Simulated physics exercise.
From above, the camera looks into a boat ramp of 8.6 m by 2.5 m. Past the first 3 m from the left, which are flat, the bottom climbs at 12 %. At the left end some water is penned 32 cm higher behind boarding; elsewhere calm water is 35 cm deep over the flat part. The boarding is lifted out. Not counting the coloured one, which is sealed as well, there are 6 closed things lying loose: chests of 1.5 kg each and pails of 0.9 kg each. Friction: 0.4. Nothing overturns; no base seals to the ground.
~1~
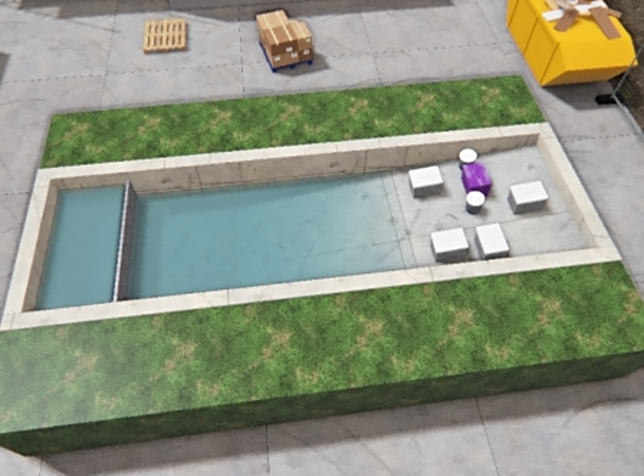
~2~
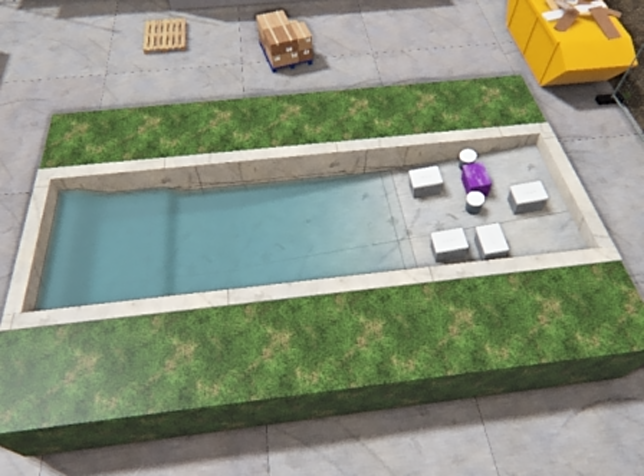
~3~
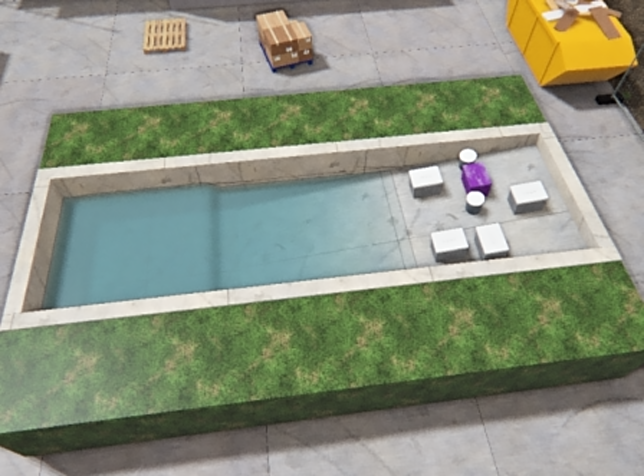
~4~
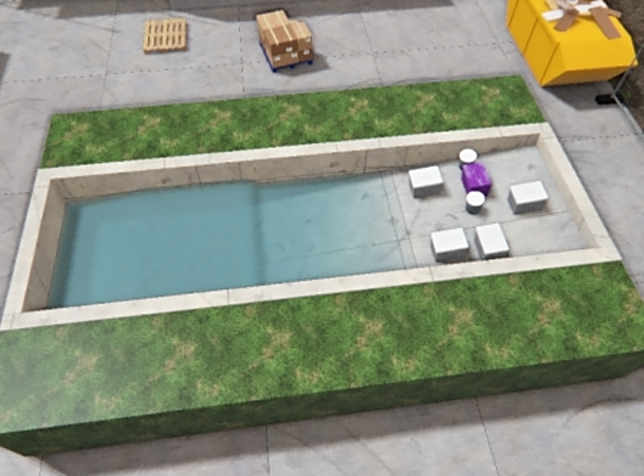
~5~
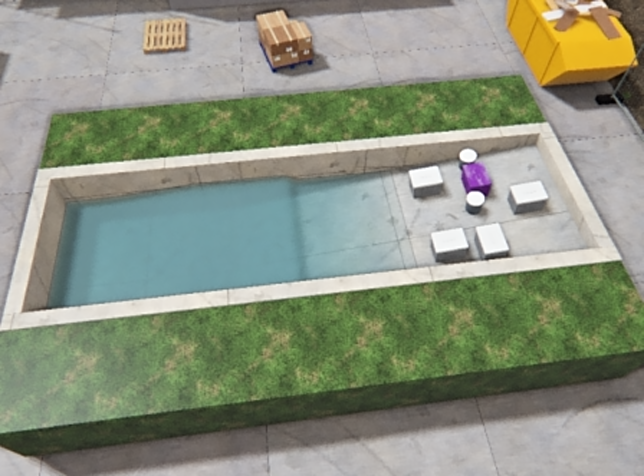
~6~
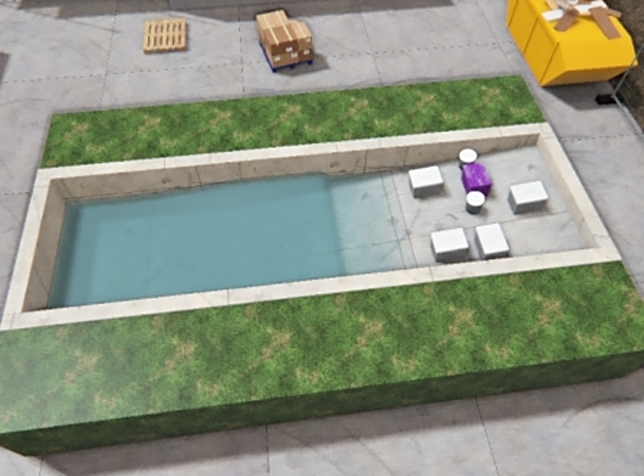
Water penned behind a thin board at the left end of a stone-edged ramp is released as the board vanishes, and a faint step in the surface travels rightward toward the shallow edge. Seen from above, the pale basin lies between green grass strips, with a purple chest among white boxes and pails at right. Those objects and the camera stay still.
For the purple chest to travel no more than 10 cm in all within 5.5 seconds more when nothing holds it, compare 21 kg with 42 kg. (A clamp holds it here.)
The lesser loading misses; the greater meets it.
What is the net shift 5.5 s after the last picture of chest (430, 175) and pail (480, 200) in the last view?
In that order: 200 cm, 100 cm.
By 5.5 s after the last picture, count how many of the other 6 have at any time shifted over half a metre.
Result: 6.
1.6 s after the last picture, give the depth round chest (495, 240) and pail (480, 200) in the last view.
3 and 4 cm.
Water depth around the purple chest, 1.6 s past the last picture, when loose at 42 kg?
Around 8 cm.
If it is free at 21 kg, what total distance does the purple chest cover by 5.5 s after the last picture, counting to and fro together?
It covers about 50 cm altogether.
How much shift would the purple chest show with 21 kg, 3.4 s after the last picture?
Roughly 10 cm.
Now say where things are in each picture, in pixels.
The purple chest at (480, 174) rests on the ground; 14.4 m2 under water; 0 of 7 have shifted, in the first picture.
The purple chest at (480, 174) rests on the ground; water covers 14.4 m2; 0 of 7 have shifted, in the second picture.
The purple chest at (480, 174), on the bottom; water covers 14.4 m2; 0 of 7 have shifted, in the third picture.
The purple chest at (480, 174), on the bottom; water covers 14.4 m2; 0 of 7 have shifted, in the fourth picture.
The purple chest at (480, 174) rests on the ground; 14.4 m2 under water; 0 of 7 have shifted, in the fifth picture.
The purple chest at (480, 174) rests on the ground; 14.4 m2 under water; 0 of 7 have shifted, in the sixth picture.
Then, 0.6 s after the last picture the purple chest would be 0 cm from its start with 21 kg and 0 cm from its start with 42 kg; 0 cm of water round it then.
Then, 1.6 s after the last picture the purple chest would be 6 cm from its start with 21 kg and 0 cm from its start with 42 kg; 8 cm of water round it then.
Then, 3.4 s after the last picture the purple chest would be 13 cm from its start with 21 kg and 0 cm from its start with 42 kg; 5 cm of water round it then.
Then, 5.5 s after the last picture the purple chest would be 22 cm from its start with 21 kg and 0 cm from its start with 42 kg; 2 cm of water round it then.
